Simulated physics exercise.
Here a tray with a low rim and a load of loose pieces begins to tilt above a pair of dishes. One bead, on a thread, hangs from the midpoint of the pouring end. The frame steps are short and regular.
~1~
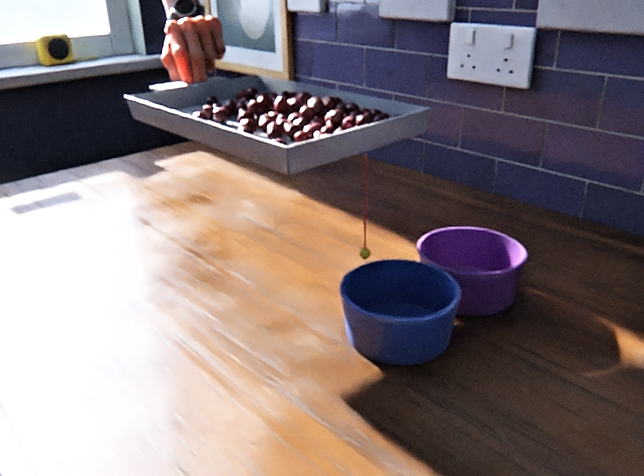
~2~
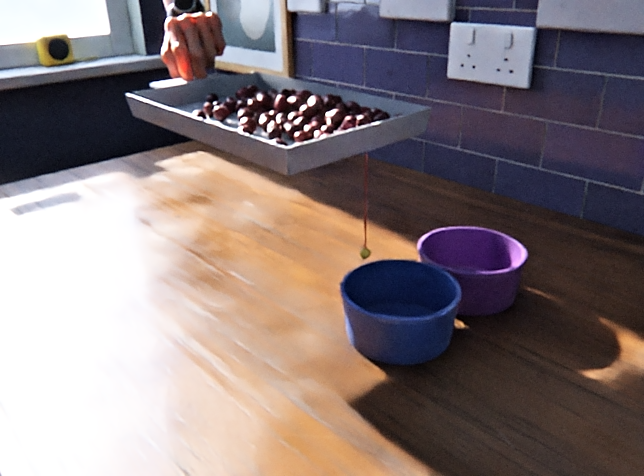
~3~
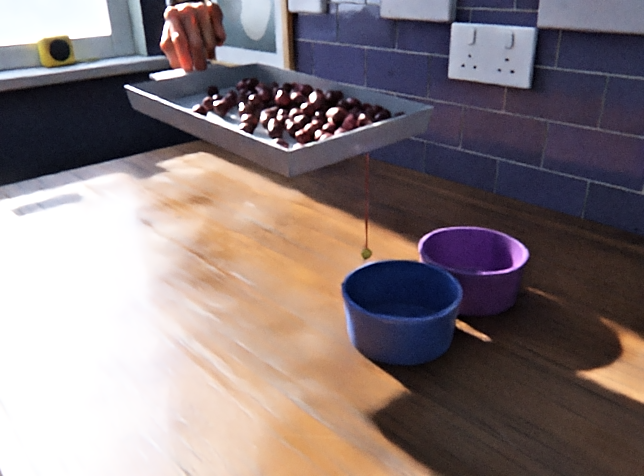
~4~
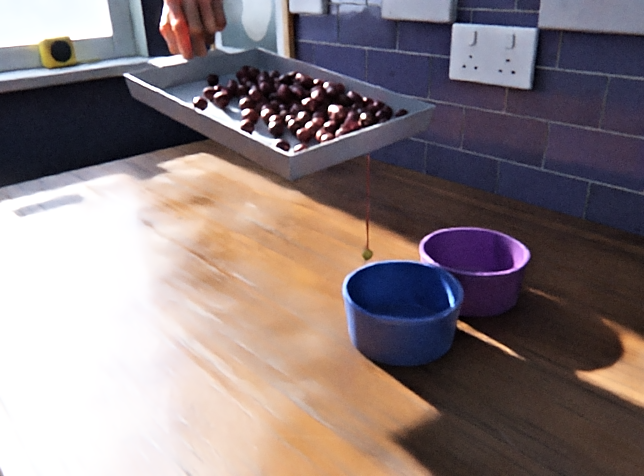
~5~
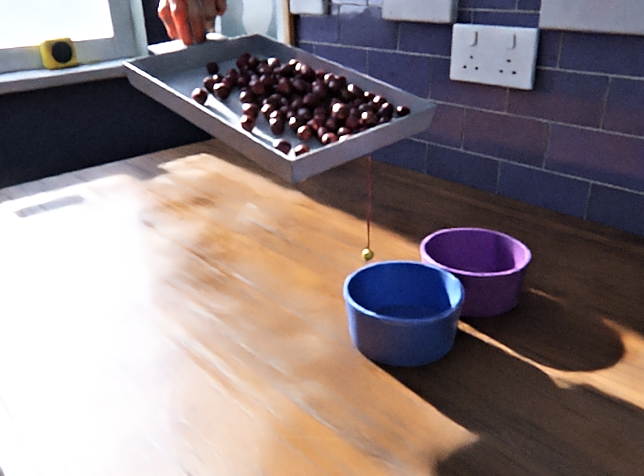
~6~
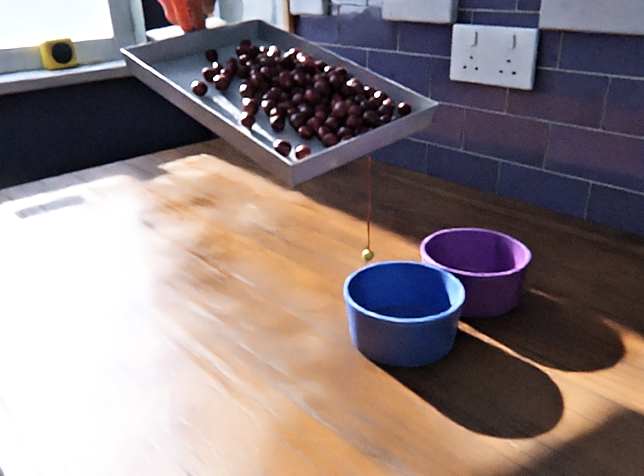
To begin with, a hand holds a grey tray of dark red dried cherries nearly level above a blue dish and a purple dish on a wooden table. The hand then raises the far end, tilting the tray steadily, its front left corner lowest, while the bead hangs almost still on its thread.
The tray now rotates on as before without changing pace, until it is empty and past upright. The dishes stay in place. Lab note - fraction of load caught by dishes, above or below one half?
The dishes gather below half.
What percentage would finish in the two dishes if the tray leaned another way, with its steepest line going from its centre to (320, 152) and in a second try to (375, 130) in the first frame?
Case one 30 %; case two 60 %.
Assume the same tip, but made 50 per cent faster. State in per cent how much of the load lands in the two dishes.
I'd say 20 percent or thereabouts.
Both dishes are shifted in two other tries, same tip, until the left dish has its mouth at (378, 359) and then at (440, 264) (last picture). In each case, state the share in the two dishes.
It comes to near 40 per cent the first time and near 0 per cent the second time.
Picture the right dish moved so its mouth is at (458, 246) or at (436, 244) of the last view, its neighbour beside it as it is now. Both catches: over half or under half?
Result, first setup: The minor share; second setup: The minor share.
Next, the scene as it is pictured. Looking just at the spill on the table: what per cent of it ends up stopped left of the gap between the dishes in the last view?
Near 70 in a hundred.
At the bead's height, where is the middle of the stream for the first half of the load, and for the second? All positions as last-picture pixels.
Earlier half at (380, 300), later half at (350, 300).
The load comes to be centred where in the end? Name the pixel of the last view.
Centre at rest, last view: Approx. (372, 374).
Shortly afterwards, tray tipped steeply; all but a few on the tray; only a few outside both; only a few in the air.
Next, tray tipped past a quarter turn; the bulk on the tray; only a few in the left dish; a little outside both; only a few in the air.
Some moments later, tray tipped past a quarter turn; near a quarter in the left dish; the bulk outside both.
In the end, tray tipped past a quarter turn; near a quarter in the left dish; none at all in the right dish; the bulk outside both.
